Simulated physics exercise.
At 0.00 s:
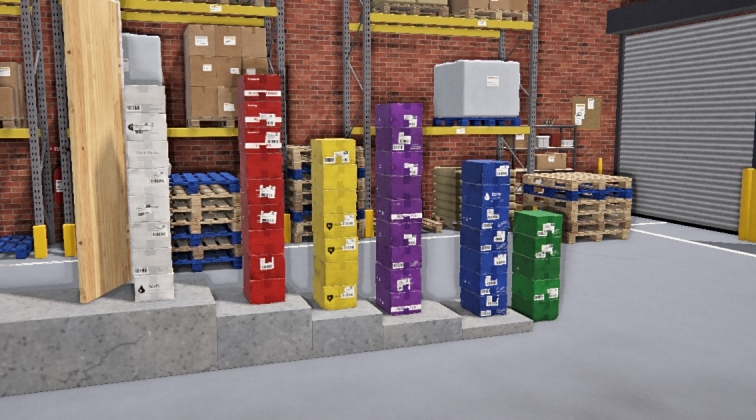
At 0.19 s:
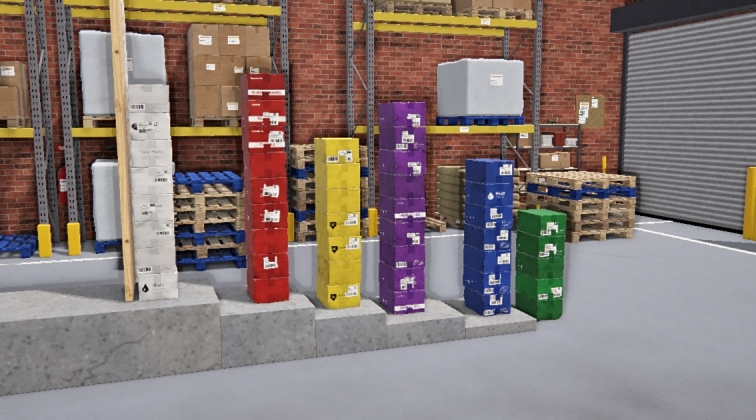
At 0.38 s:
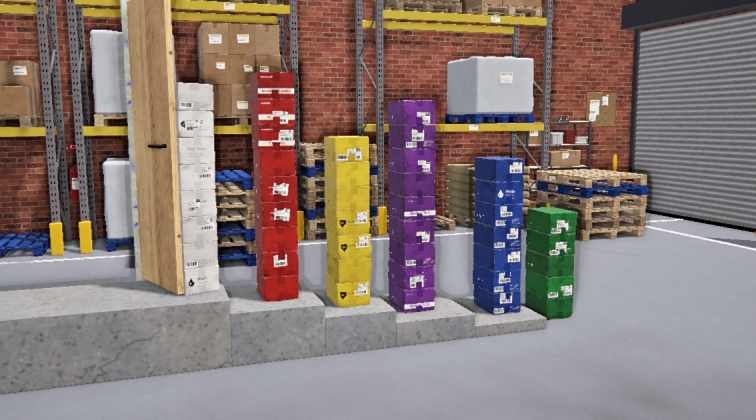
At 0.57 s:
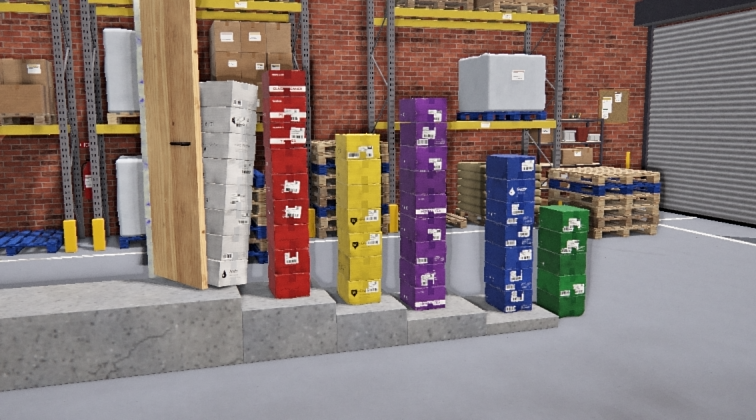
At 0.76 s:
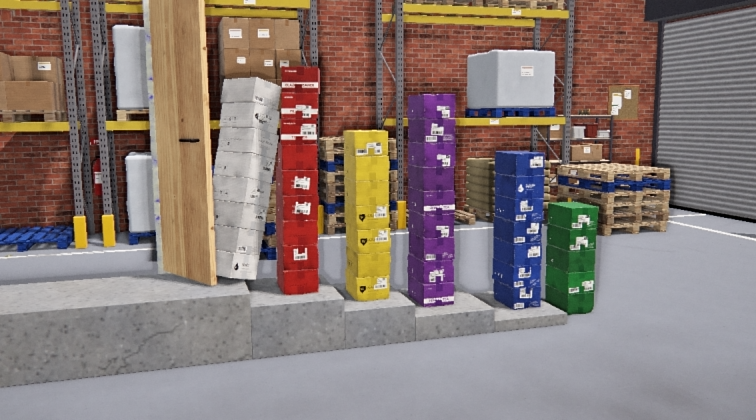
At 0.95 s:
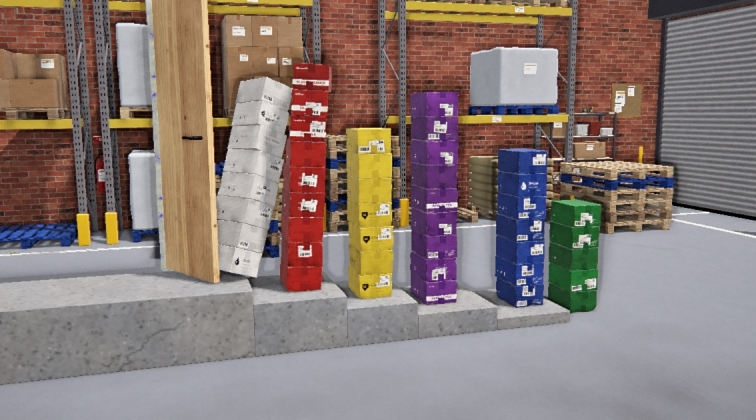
In a brick-walled warehouse with loaded pallet racks and a roller shutter at right, the camera looks across a stepped concrete ledge, panning slightly left. Stacks of boxes stand in a row, white, red, yellow, purple, blue and green, beside a wooden door at left. The door swings rightward into the white stack, which leans right against the red one, whose upper boxes shift and tilt slightly.
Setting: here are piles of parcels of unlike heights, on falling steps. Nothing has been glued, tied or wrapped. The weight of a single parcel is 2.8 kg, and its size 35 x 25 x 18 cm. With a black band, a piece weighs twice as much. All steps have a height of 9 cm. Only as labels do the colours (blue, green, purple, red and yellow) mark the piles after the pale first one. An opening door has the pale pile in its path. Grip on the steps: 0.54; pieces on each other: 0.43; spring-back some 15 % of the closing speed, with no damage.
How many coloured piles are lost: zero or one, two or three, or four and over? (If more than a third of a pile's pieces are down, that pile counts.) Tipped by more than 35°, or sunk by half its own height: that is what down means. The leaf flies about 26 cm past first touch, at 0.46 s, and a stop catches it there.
Four and over.
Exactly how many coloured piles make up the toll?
5.
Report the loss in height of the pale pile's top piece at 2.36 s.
About 170 cm.
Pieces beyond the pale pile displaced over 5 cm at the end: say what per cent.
It comes to 95 percent shifted.
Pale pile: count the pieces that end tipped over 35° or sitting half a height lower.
Tally of pale pieces: 8.
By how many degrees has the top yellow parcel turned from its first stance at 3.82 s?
Near 70 degrees from where it started.
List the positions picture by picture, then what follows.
In the first picture (we follow the side turned to the camera; the camera pans a little), door edge (68, 52) 24° before square; top red parcel (263, 88); top yellow parcel (339, 152); no other piece has moved.
The second picture shows door edge (116, 51) 1° before square; top purple parcel (410, 114).
The third picture shows door edge (170, 52) 21° past square; top blue parcel (510, 170).
The fourth picture shows door edge (195, 51) 29° past square, top of the pale pile leaning 6°; top blue parcel (521, 168); no other piece has moved.
The fifth picture shows door edge (204, 48) 29° past square, top of the pale pile leaning 14°; top red parcel (300, 79) displaced 7 cm; 4 stirred so far.
The sixth picture shows door edge (206, 45) 29° past square, top of the pale pile leaning 20°; top red parcel (311, 77) tipped 3°; top blue parcel (533, 162); steepest lean 3°, the parcel at (308, 154); 8 stirred so far.
Around 2.36 s, 8 of the pale pile down; none of the 37 other parcels down, 20 disturbed; top yellow parcel tipped 13°; top red parcel tipped 13°, 8 cm lower.
Around 3.82 s, 8 of the pale pile down; 25 of the 37 other parcels down; top yellow parcel tipped 74°, 53 cm lower; top red parcel tipped 40°, 89 cm lower.
Finally (5.4 s), 8 of the pale pile down; 35 of the 37 other parcels down; top green parcel upside down; top blue parcel upside down. Wrecked, blue, green, purple, red and yellow. Seen by the last camera, middles, top green parcel near (713, 283), top blue parcel near (726, 277).
